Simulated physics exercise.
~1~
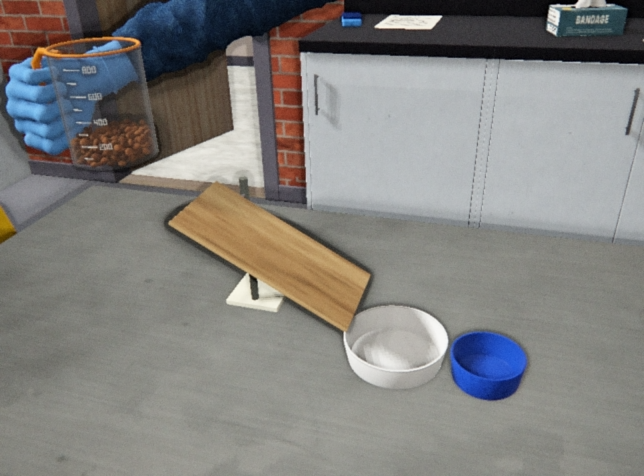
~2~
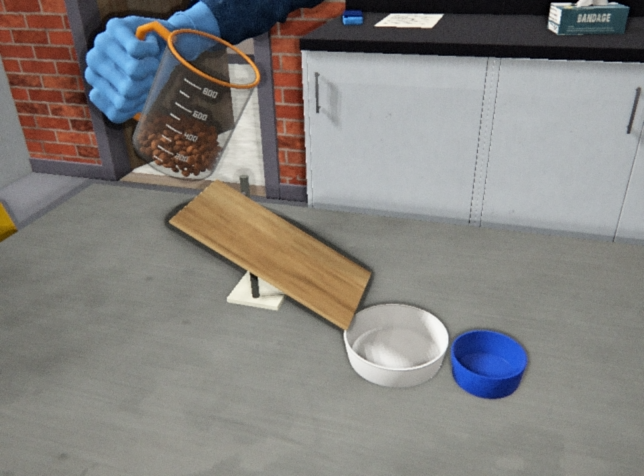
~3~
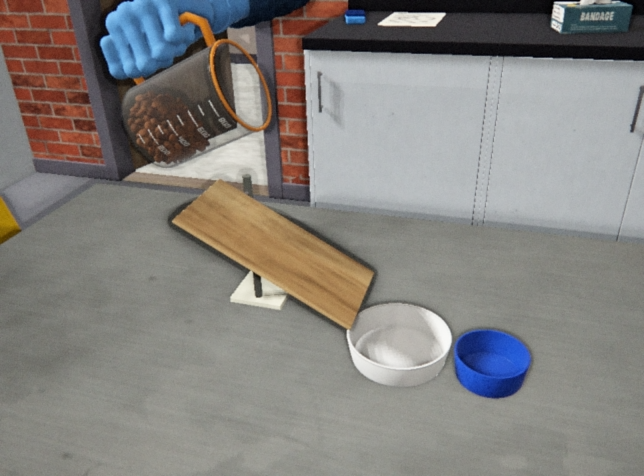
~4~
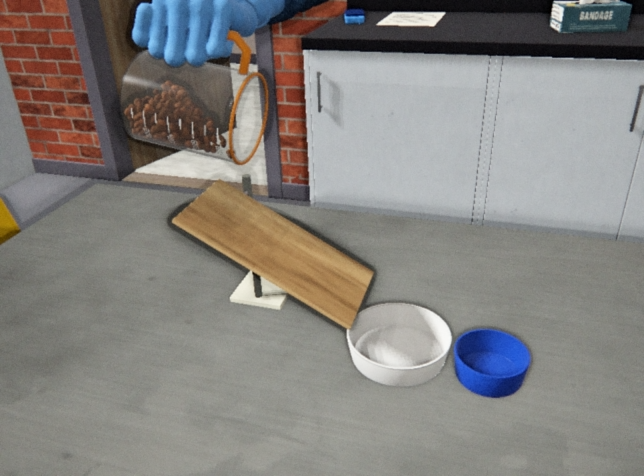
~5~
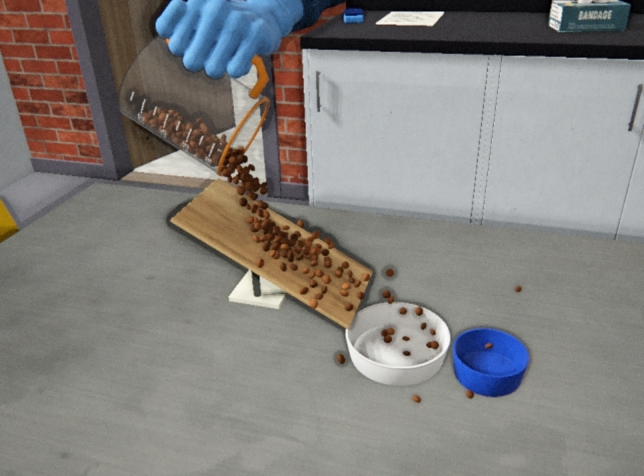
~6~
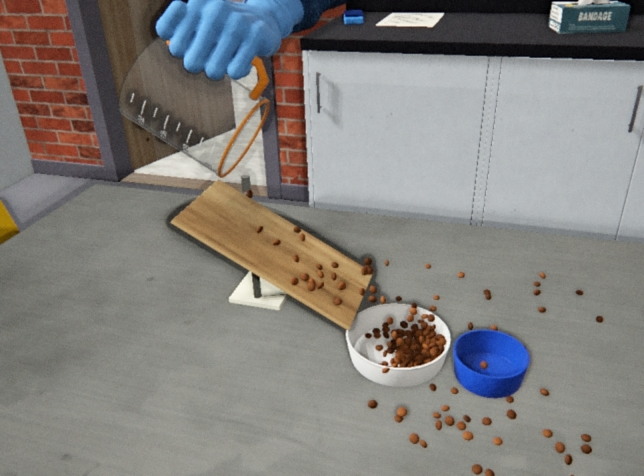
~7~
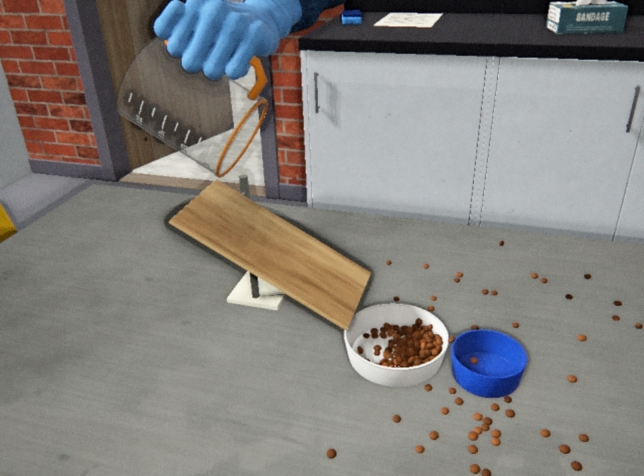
At first, a blue-gloved hand holds a clear jug of brown kibble upright at the upper left, with a sloping wooden board, a white dish and a smaller blue dish below. The hand carries the jug right, over the board, and begins tipping it. The jug turns onto its side while the kibble stays in. As it tips further, the pieces pour out, tumble down the board and spill off its lower end. The jug empties and stays tipped. Most of the kibble ends up in the white dish, many pieces lie scattered across the grey surface, and the blue dish is nearly empty.
